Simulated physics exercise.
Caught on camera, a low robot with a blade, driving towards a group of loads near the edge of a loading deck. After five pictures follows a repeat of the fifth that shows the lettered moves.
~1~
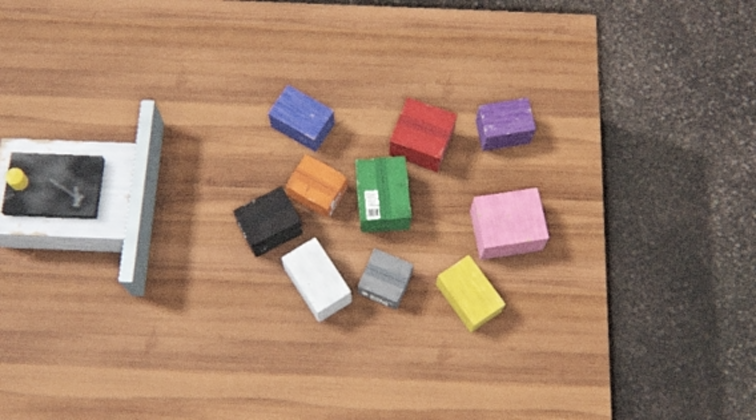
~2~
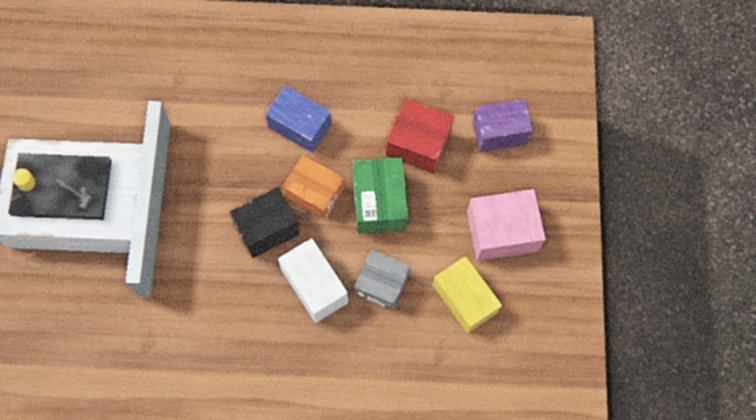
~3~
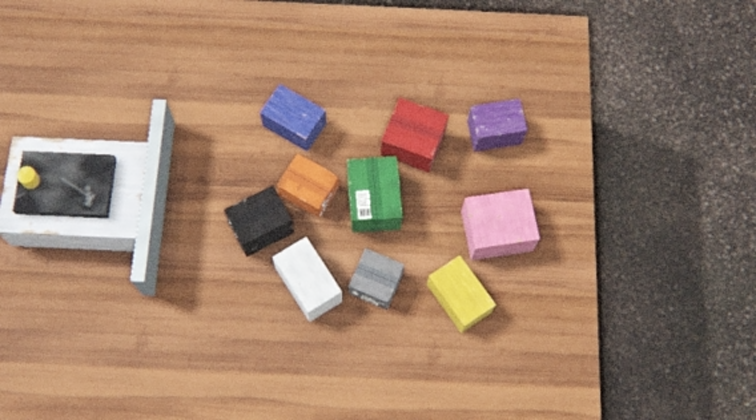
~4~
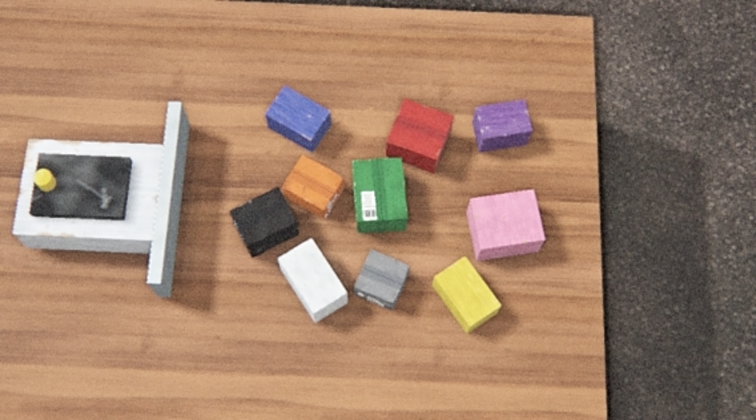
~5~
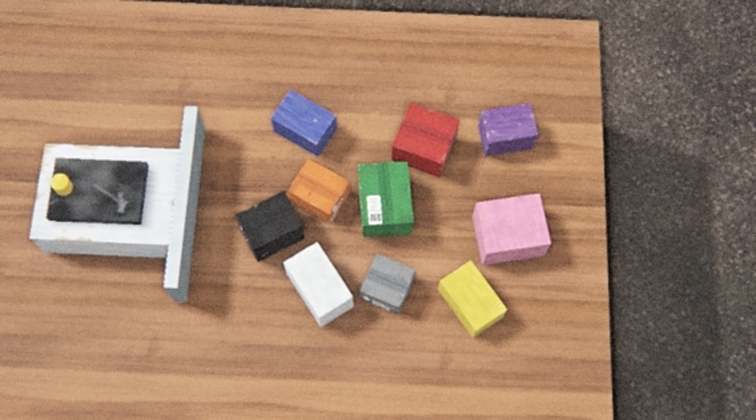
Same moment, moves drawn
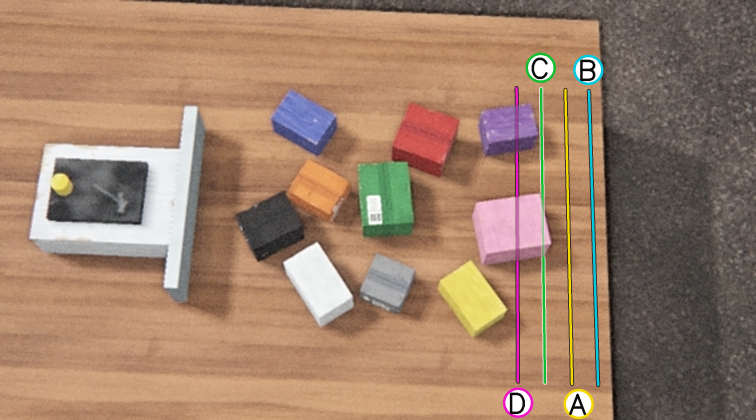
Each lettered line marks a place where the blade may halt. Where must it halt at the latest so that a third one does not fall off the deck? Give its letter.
Stop at D.
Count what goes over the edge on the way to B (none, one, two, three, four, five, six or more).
By then, six or more.
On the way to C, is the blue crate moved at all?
By then, yes.
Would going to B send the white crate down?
Yes.
On the marked copy, A at (569, 229); B at (593, 231); C at (543, 228); D at (517, 227).
Taking D. A third of the way, robot (227, 196); blue crate (327, 113); white crate (329, 296).
Two thirds of the way, robot (348, 201); pink crate (566, 233); yellow crate (528, 304).
When it is over, robot (443, 205); pink crate over the edge; yellow crate over the edge; two fallen.
As for the rest, A drops five; B drops nine; C drops four.
